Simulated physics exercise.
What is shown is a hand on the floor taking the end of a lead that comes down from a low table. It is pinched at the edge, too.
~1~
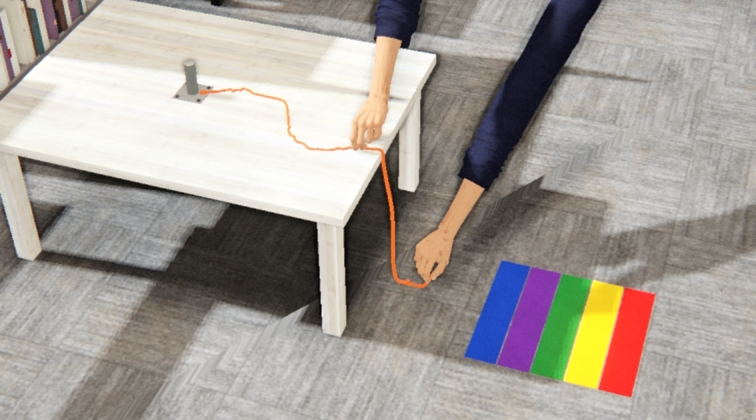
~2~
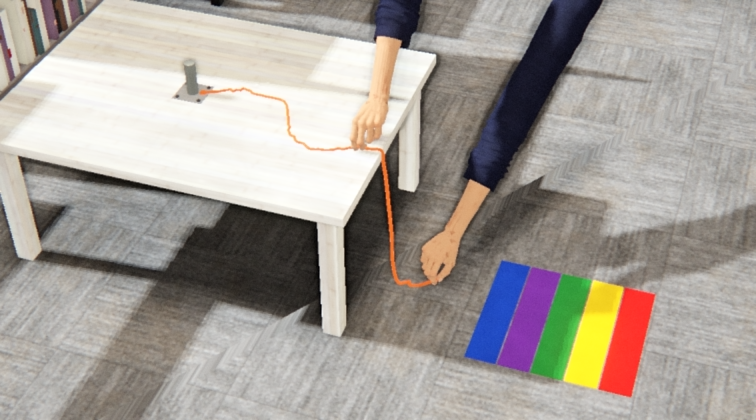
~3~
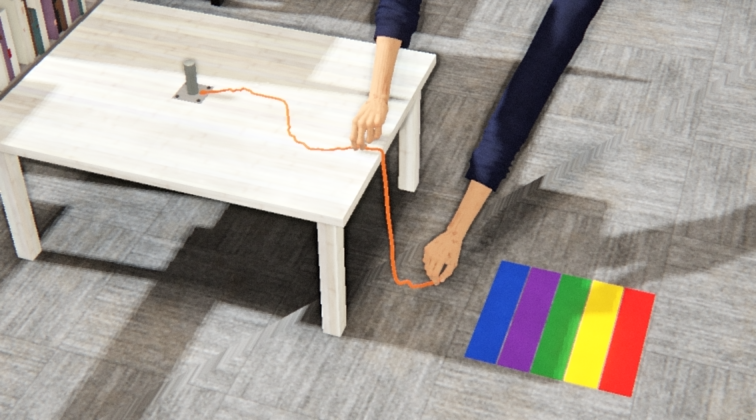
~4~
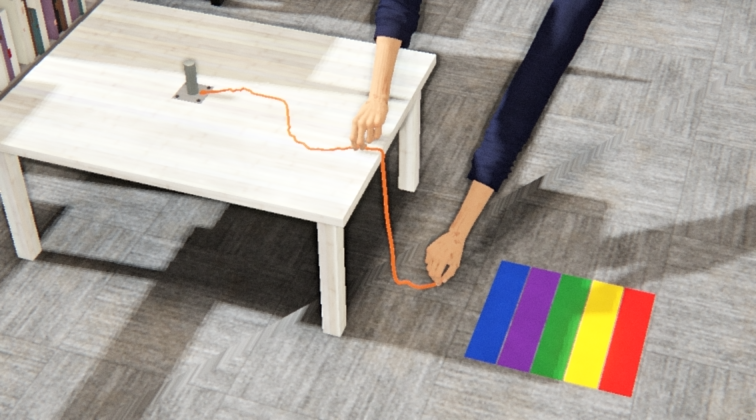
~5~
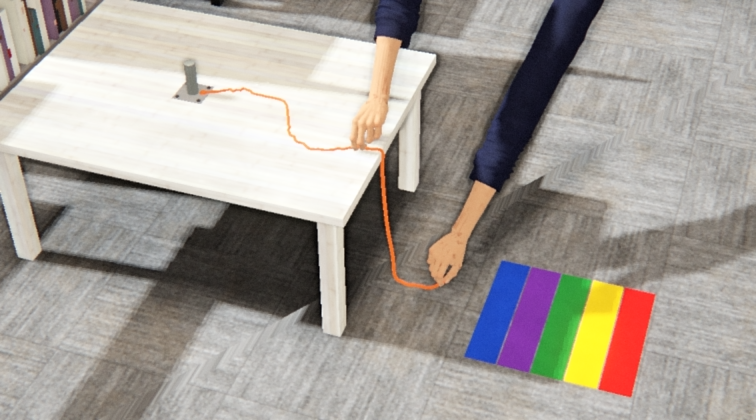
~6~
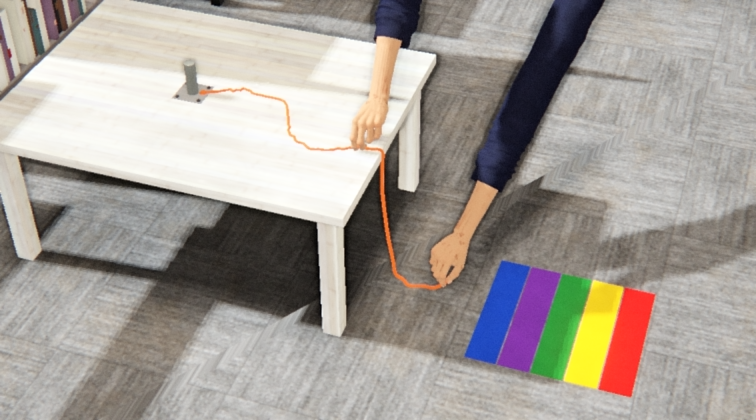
The video shows one hand pinching an orange cord at the edge of a low white table while another, near the floor, holds its end and shifts it slightly right, toward a panel of coloured stripes.
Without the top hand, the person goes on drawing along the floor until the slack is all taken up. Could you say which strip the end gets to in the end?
It gets to the yellow strip.
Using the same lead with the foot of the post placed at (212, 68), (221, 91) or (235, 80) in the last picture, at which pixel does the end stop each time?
Approximate places, in that order: (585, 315), (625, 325), (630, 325).
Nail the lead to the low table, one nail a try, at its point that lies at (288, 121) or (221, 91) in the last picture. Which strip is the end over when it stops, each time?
Try 1: Green; try 2: Yellow.
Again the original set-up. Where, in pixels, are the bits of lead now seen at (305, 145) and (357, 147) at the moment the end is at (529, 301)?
First at (360, 140), next at (390, 173).
Early on, end near (529, 301); over purple.
Midway, end near (573, 311); over green.
At the end of the slack, end near (598, 317); over yellow. It gets as far as the yellow strip.
